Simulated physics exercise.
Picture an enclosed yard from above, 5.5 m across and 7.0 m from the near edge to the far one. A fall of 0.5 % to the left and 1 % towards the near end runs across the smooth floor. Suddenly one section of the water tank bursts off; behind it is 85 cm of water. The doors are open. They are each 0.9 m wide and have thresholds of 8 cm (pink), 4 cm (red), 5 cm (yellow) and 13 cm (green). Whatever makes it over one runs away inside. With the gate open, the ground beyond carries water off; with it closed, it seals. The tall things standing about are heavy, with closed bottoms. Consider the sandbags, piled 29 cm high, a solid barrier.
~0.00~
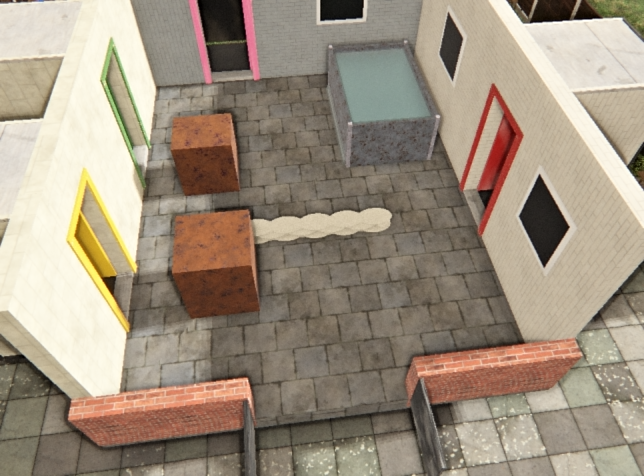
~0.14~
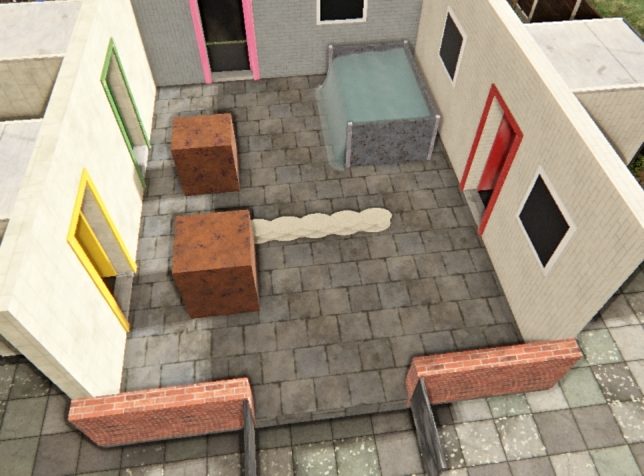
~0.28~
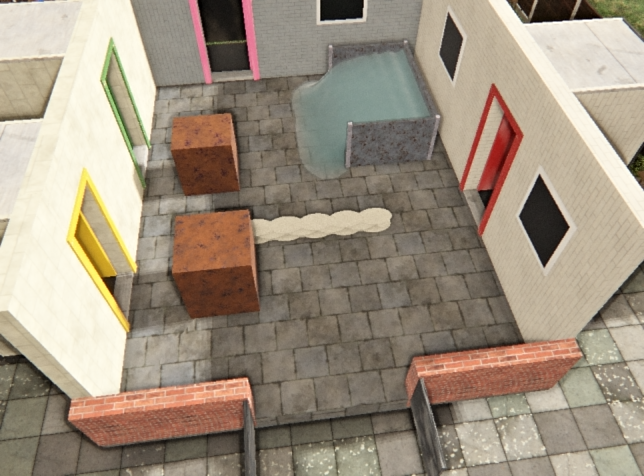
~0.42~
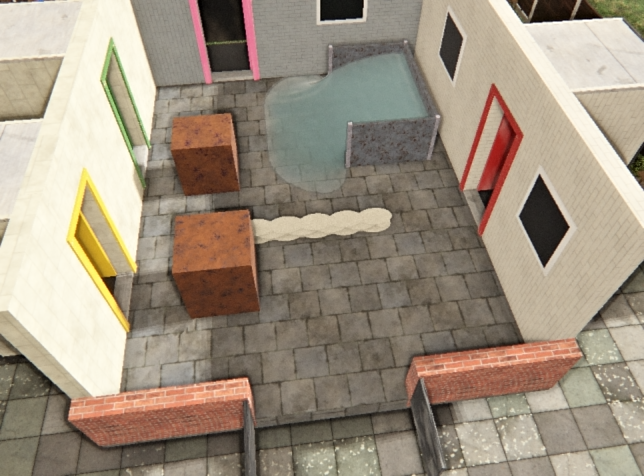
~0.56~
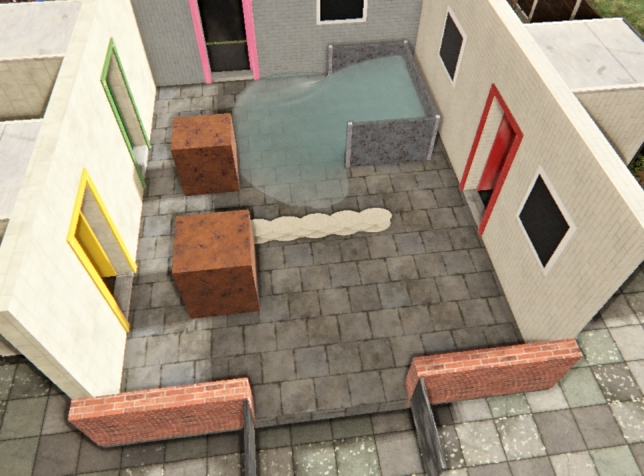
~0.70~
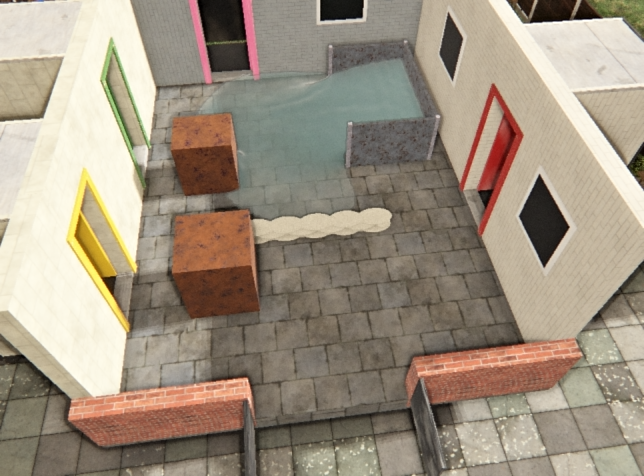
Water pours from the tank's open left side and spreads across the paved yard floor.
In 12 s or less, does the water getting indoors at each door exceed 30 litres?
Pink door: Exceeds it; red door: Exceeds it; yellow door: Exceeds it; green door: Exceeds it.
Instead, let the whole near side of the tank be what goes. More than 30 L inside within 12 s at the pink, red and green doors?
Pink falls short; red exceeds; green falls short.
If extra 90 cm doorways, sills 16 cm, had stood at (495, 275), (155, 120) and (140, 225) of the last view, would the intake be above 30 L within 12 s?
Door 1: Lower; door 2: Higher; door 3: Lower.
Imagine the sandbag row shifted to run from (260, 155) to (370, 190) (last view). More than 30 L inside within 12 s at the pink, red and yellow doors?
With that change: Pink exceeds it, red stays within, yellow stays within.
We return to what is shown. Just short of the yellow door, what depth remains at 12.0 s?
7.0 cm or so.
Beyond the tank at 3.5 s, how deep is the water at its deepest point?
It tops out at some 30 cm.
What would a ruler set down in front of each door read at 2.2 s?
Pink 12 cm, red 0 cm, yellow 12 cm, green 30 cm.
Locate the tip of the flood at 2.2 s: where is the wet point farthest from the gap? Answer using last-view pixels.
Somewhere about (122, 377).
After 1.4 s water covers 40 % of the floor and is deepest (50 cm) near (156, 96); pink door 15 cm at the sill, 3 L in, red door not reached, yellow door not reached, green door 26 cm at the sill, 48 L in.
After 2.2 s water covers 45 % of the floor and is deepest (48 cm) near (155, 101); pink door 12 cm at the sill, 17 L in, red door not reached, yellow door 12 cm at the sill, 21 L in, green door 30 cm at the sill, 159 L in.
After 3.5 s water covers 60 % of the floor and is deepest (30 cm) near (217, 156); pink door 20 cm at the sill, 74 L in, red door not reached, yellow door 12 cm at the sill, 73 L in, green door 24 cm at the sill, 251 L in.
After 7.0 s water covers 95 % of the floor and is deepest (16 cm) near (422, 131); pink door 7 cm at the sill, 113 L in, red door 10 cm at the sill, 30 L in, yellow door 7 cm at the sill, 133 L in, green door 8 cm at the sill, 288 L in.
After 12.0 s water covers 95 % of the floor and is deepest (11 cm) near (525, 366); pink door 5 cm at the sill, 113 L in, red door 7 cm at the sill, 80 L in, yellow door 7 cm at the sill, 148 L in, green door 7 cm at the sill, 288 L in.
